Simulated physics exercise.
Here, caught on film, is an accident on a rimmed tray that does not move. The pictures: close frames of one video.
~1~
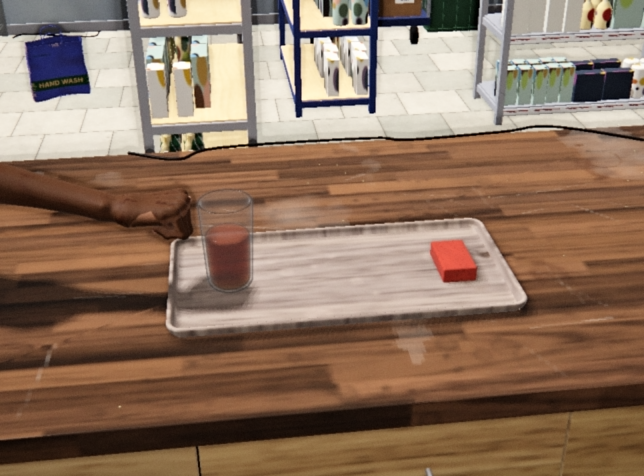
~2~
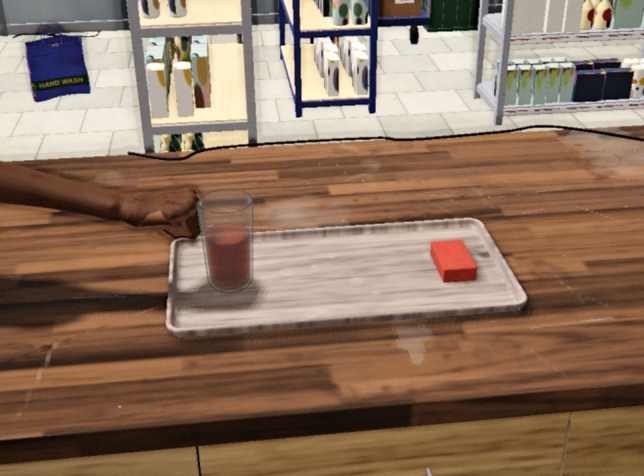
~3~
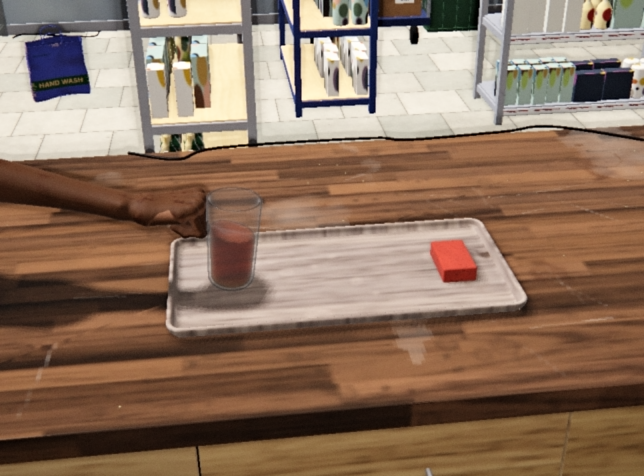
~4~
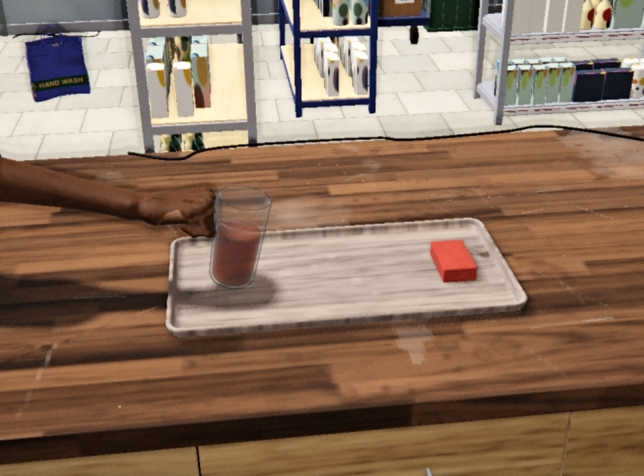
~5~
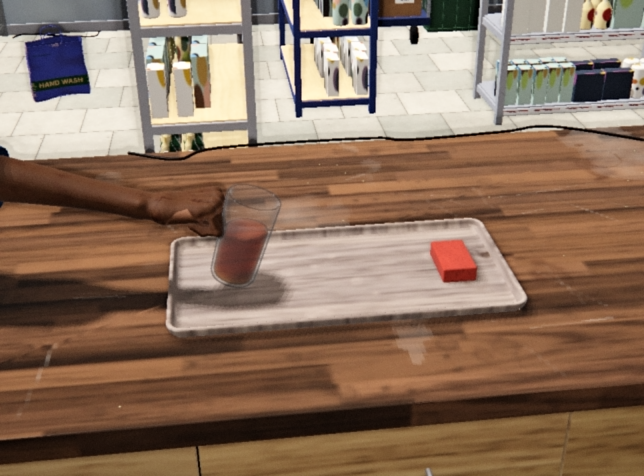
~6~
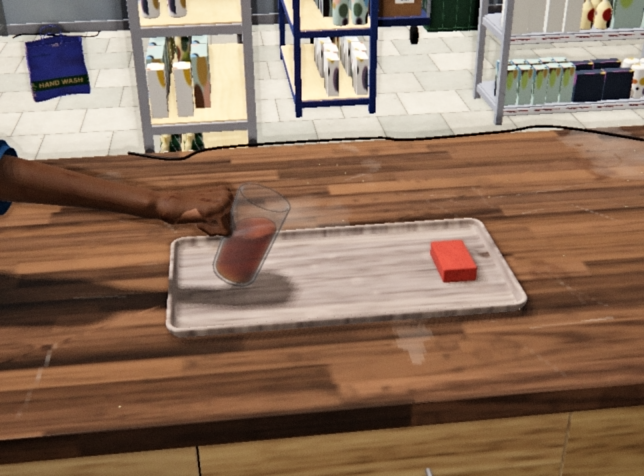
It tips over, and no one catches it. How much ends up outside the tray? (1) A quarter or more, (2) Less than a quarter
Less than a quarter.
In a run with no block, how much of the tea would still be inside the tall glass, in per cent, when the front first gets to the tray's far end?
About 50 percent.
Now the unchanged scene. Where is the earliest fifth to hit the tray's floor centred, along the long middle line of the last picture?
Landing point, centre line: Approx. (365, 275).
A moment on, the tall glass is falling and 100 per cent is in the glass, 0 on the tray and 0 above or beyond its rim.
Next, the tall glass lies on its side and 100 per cent is in the glass, 0 on the tray and 0 above or beyond its rim.
Then the tall glass lies on its side and 62 per cent is in the glass, 32 on the tray and 6 above or beyond its rim.
Later the tall glass lies on its side and 29 per cent is in the glass, 54 on the tray and 17 above or beyond its rim.
Finally, 89 per cent is held by tray and glass, 11 is off the tray.
